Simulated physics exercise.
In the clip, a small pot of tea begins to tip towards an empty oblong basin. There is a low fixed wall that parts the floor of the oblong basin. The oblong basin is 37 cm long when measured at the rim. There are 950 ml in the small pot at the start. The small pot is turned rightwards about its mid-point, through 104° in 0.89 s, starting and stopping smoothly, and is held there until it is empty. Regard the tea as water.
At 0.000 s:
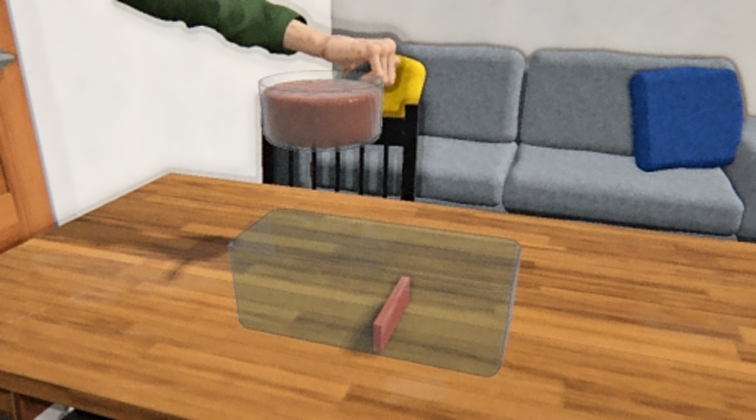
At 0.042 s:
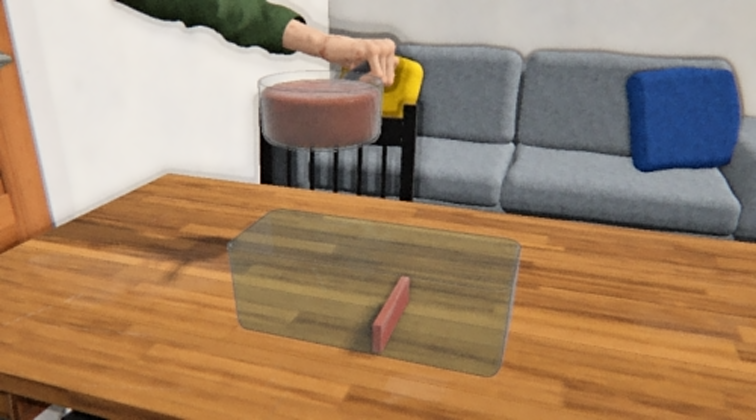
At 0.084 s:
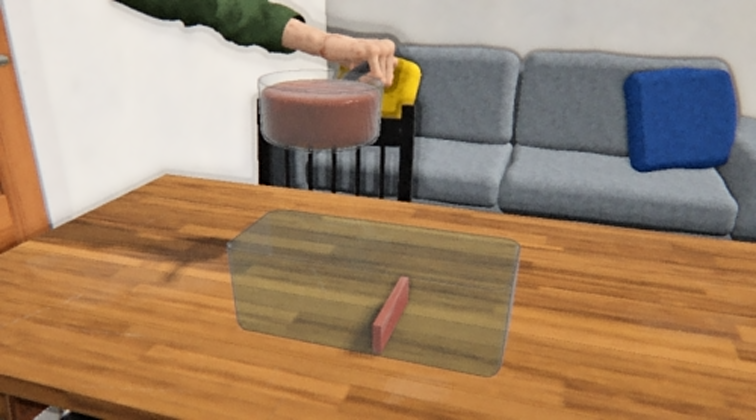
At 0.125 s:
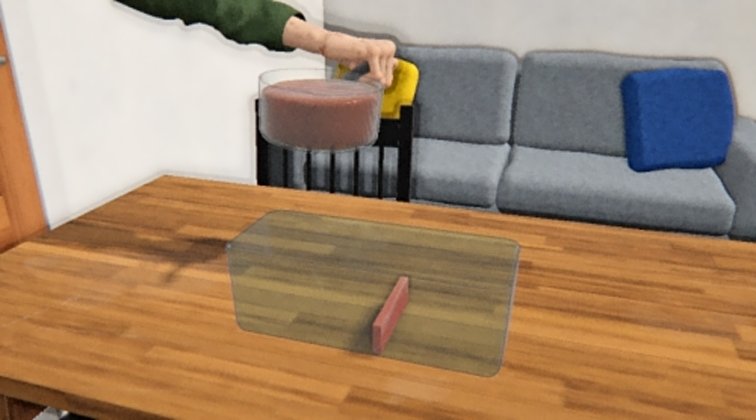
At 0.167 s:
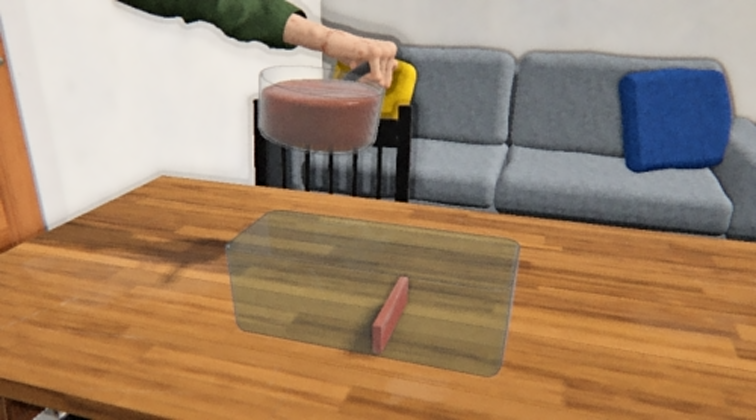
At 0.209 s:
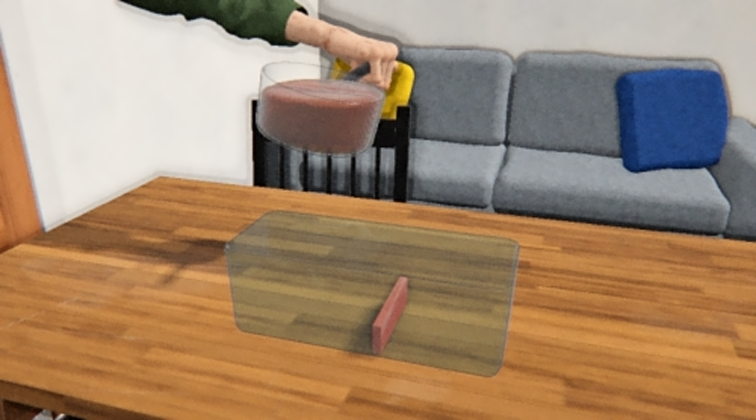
A hand tilting a small clear pot of reddish tea slightly rightwards above an empty oblong basin on a wooden table.
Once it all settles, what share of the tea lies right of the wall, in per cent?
77 %.
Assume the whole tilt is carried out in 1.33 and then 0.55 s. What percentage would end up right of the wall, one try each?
Result: 85 per cent, then 65 per cent.
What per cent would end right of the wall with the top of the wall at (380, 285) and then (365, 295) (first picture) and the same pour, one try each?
95 % and 90 %.
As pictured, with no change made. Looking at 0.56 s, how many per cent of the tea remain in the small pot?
Roughly 46 %.
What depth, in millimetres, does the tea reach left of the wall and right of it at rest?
Final reading - left some 8 mm, right some 36 mm.
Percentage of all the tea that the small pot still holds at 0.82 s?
Roughly 7 percent remains.
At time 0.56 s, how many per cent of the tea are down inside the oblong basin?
Around 12 percent.
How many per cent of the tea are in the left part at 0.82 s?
About 7 percent.
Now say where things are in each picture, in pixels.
In the first frame, tilt 0°; pouring edge (379, 86); surface from (271, 86) to (379, 93); the oblong basin's rim runs from (251, 227) to (516, 266); the wall's top is at (393, 300).
In the second frame, tilt 1°; pouring edge (379, 87); surface from (270, 85) to (379, 93).
In the third frame, tilt 2°; pouring edge (379, 88); surface from (270, 85) to (379, 94).
In the fourth frame, tilt 5°; pouring edge (380, 92); surface from (270, 85) to (379, 95).
In the fifth frame, tilt 9°; pouring edge (381, 96); surface from (270, 85) to (380, 95).
In the sixth frame, tilt 14°; pouring edge (382, 101); surface from (270, 85) to (382, 96).
Then, 0.56 s in, the tilt is 73° and 45 per cent is still to pour, 1 is left of the wall and 11 right of it.
Then, 0.82 s in, the tilt is 103° and 7 per cent is still to pour, 7 is left of the wall and 75 right of it.
Then, 1.10 s in, the tilt is 104° and 0 per cent is still to pour, 18 is left of the wall and 79 right of it.
Then, 1.39 s in, the tilt is 104° and 0 per cent is still to pour, 21 is left of the wall and 77 right of it.
Finally, 21 per cent lies left of the wall, 77 right of it and 1 outside.
